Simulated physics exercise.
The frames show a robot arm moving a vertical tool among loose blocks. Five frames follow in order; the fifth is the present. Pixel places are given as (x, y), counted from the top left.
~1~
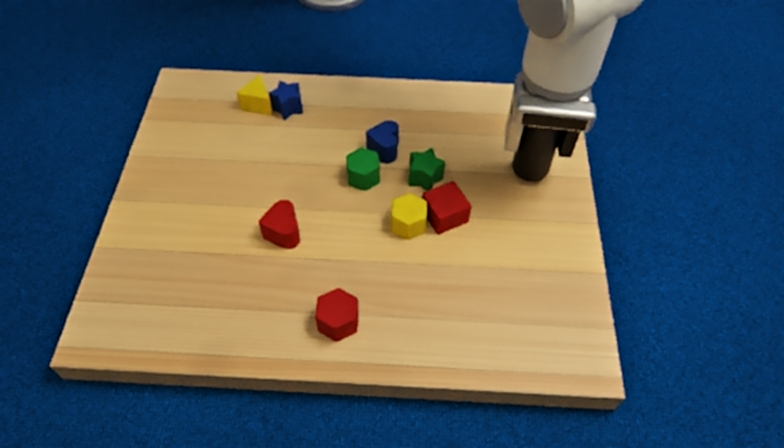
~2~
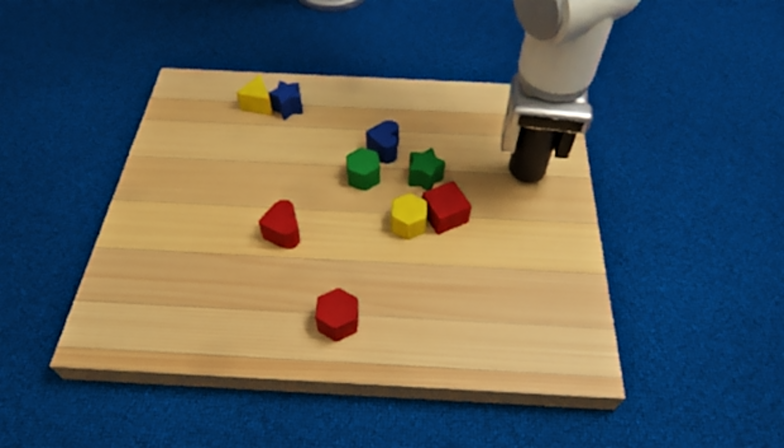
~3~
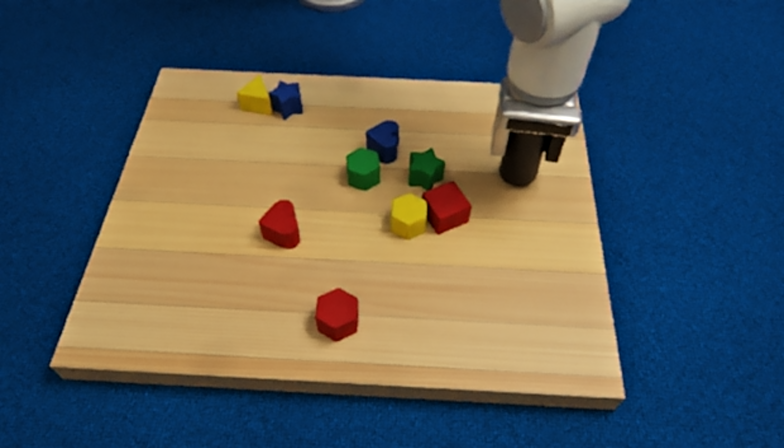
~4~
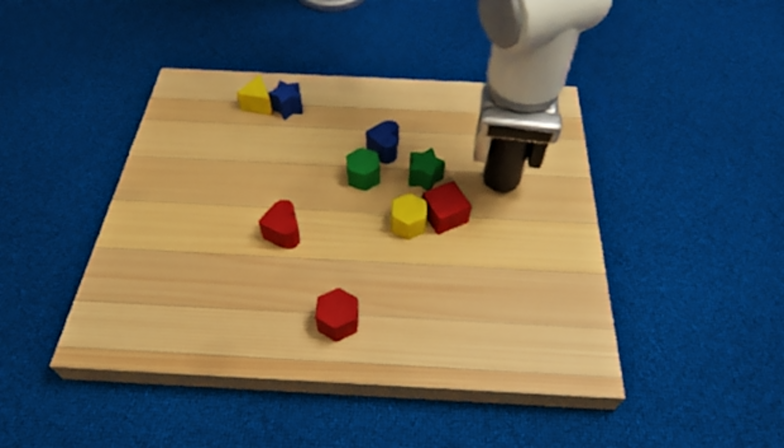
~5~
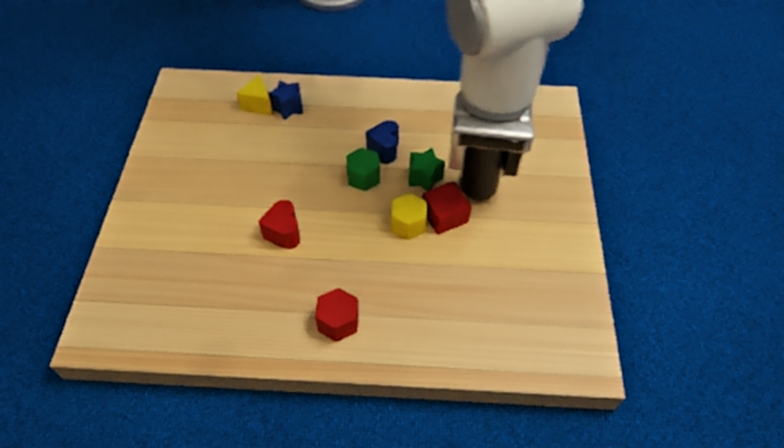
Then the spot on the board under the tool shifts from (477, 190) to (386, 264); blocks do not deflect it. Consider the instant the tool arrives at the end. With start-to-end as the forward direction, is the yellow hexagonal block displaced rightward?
That would be a yes.
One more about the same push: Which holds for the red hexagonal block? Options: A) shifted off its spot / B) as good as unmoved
B - as good as unmoved.
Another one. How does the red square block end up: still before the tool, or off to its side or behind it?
Prediction: Still leading.
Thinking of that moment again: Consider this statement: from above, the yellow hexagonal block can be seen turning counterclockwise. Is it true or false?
The statement is false.
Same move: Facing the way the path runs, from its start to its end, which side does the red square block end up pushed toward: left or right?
Over to the left.
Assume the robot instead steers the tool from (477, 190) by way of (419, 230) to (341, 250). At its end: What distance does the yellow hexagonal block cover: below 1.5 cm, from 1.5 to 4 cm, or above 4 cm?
Past 4 cm.
On the path given first. One third of the way, tool (448, 209); yellow hexagonal block (381, 223), turned 40° clockwise; red square block (424, 221), turned 15° anticlockwise.
Two thirds of the way, tool (418, 233); yellow hexagonal block (367, 230), turned 80° clockwise; red square block (397, 250), turned 35° anticlockwise.
At the end, tool (386, 259); red hexagonal block still; yellow hexagonal block (350, 232), turned 130° clockwise; green star still; red square block (373, 283), turned 50° anticlockwise.
